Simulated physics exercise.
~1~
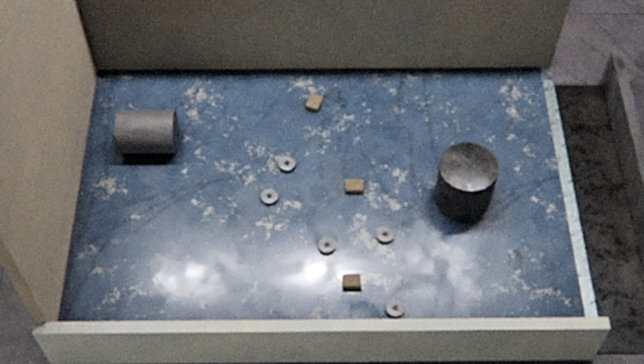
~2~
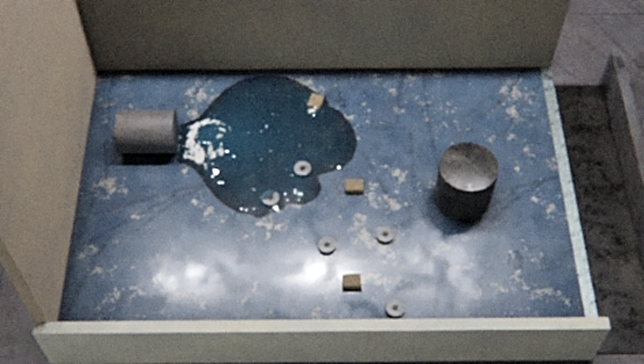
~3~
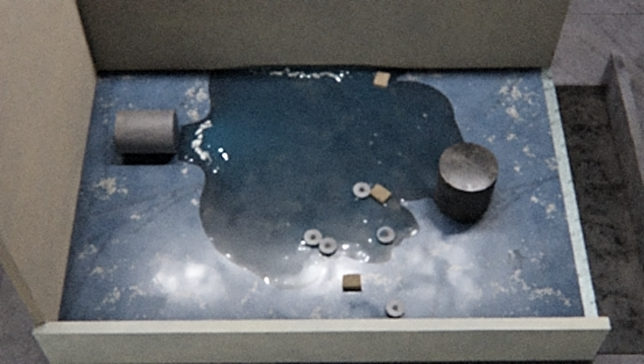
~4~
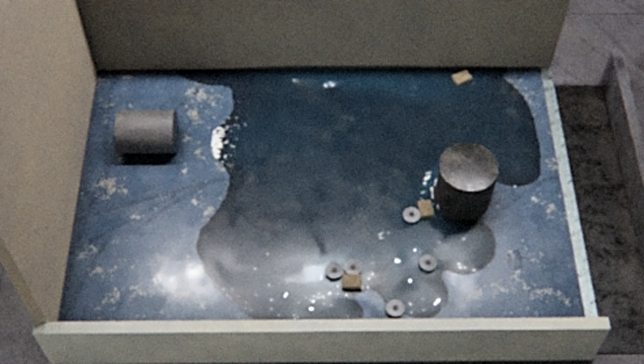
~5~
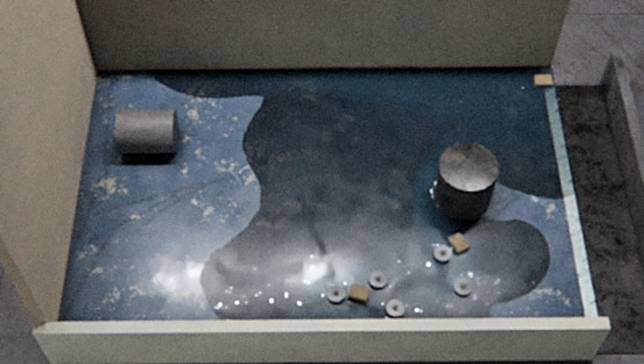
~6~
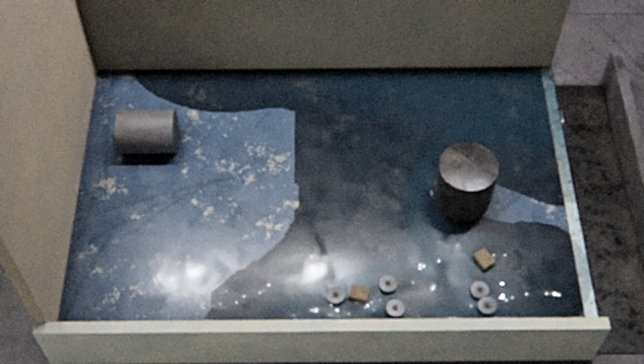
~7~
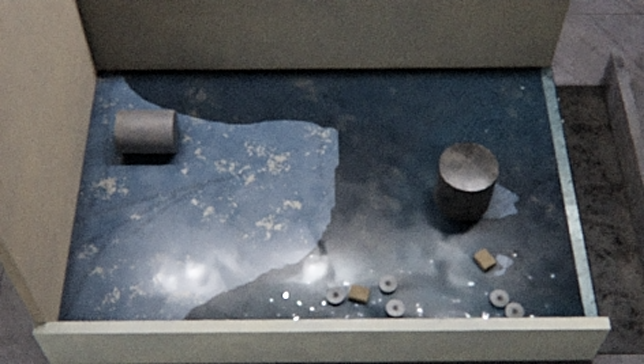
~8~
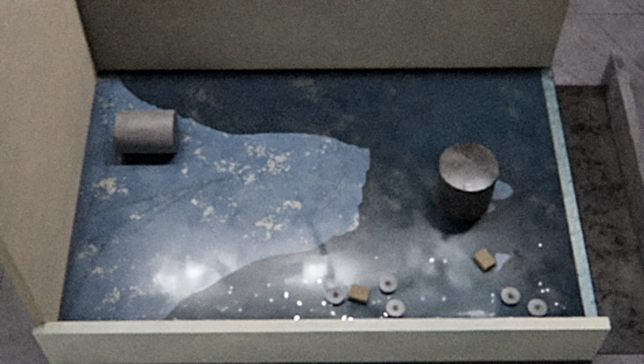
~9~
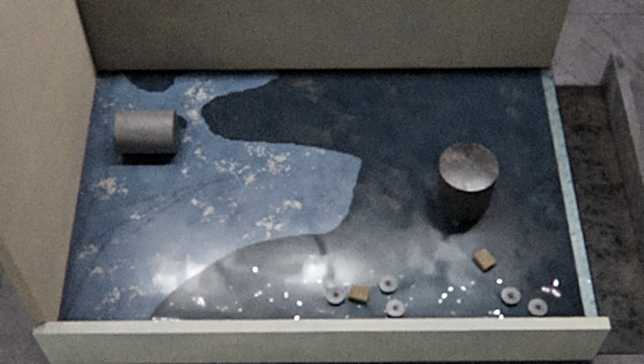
A blue, pale-flecked floor walled on three sides was flooded by dark water spreading rightward from a grey cylinder, which carried small rings and tan blocks right and toward the front, one block leaving, before the rest settled near the front wall.
